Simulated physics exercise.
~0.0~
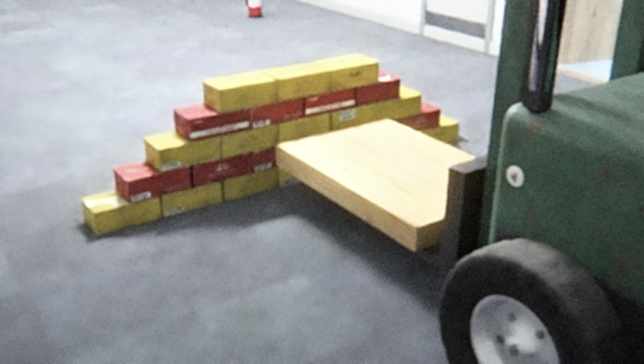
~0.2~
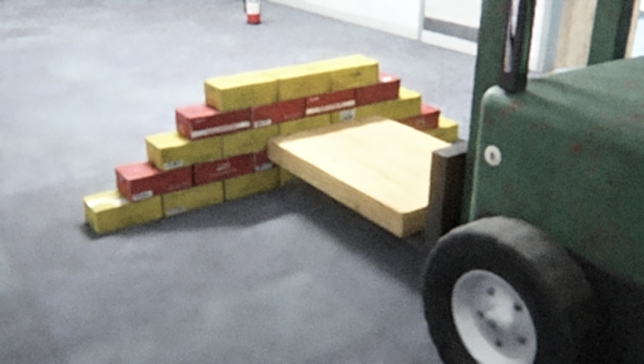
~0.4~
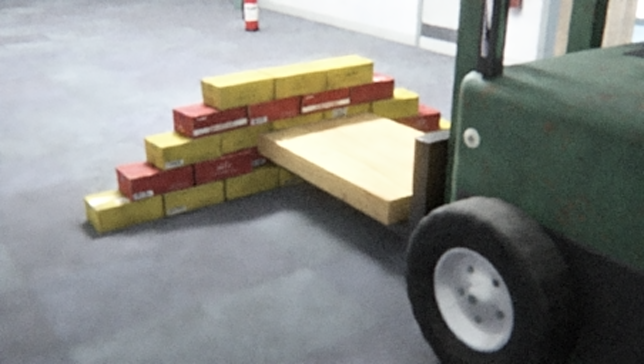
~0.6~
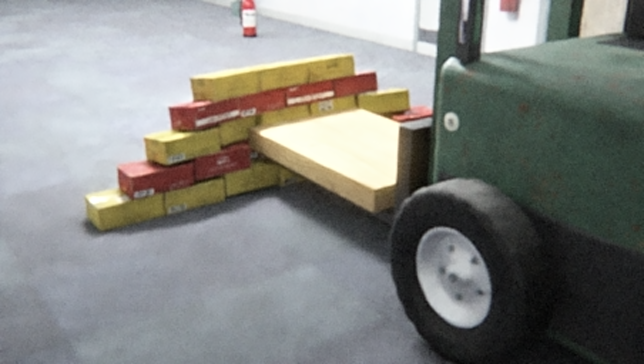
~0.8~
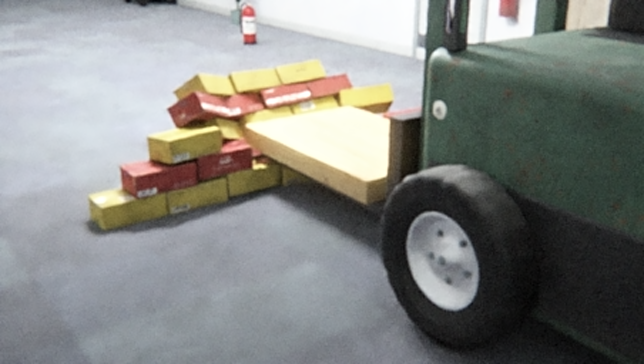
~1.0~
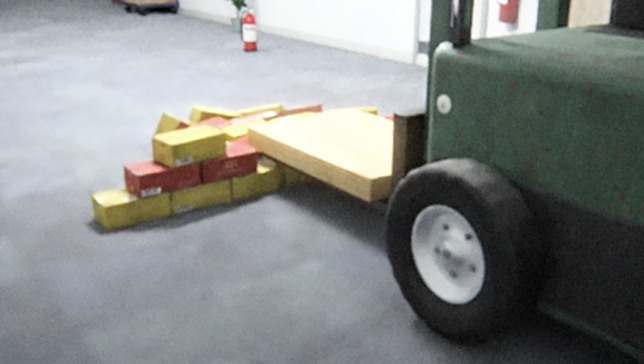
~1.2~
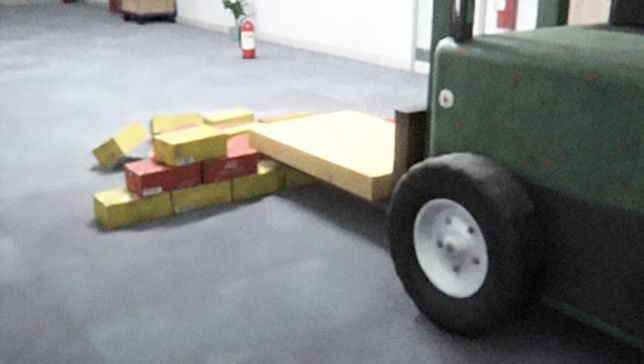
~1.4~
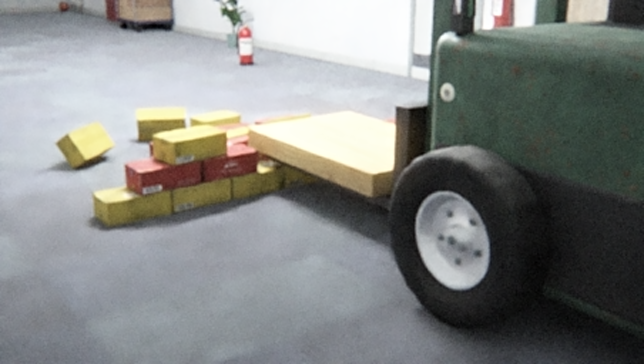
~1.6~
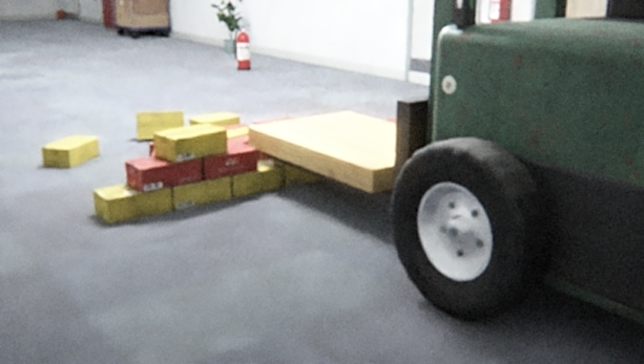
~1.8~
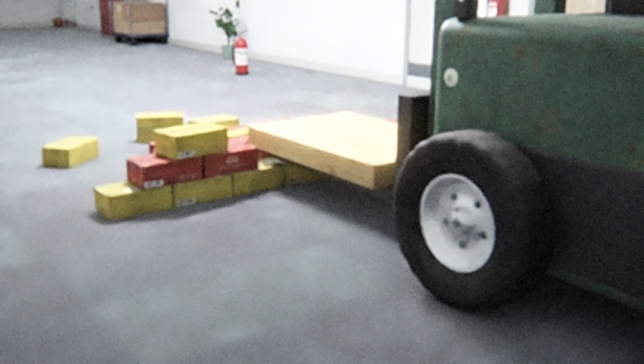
A green forklift shoves a block into a box wall, whose upper rows collapse and scatter.
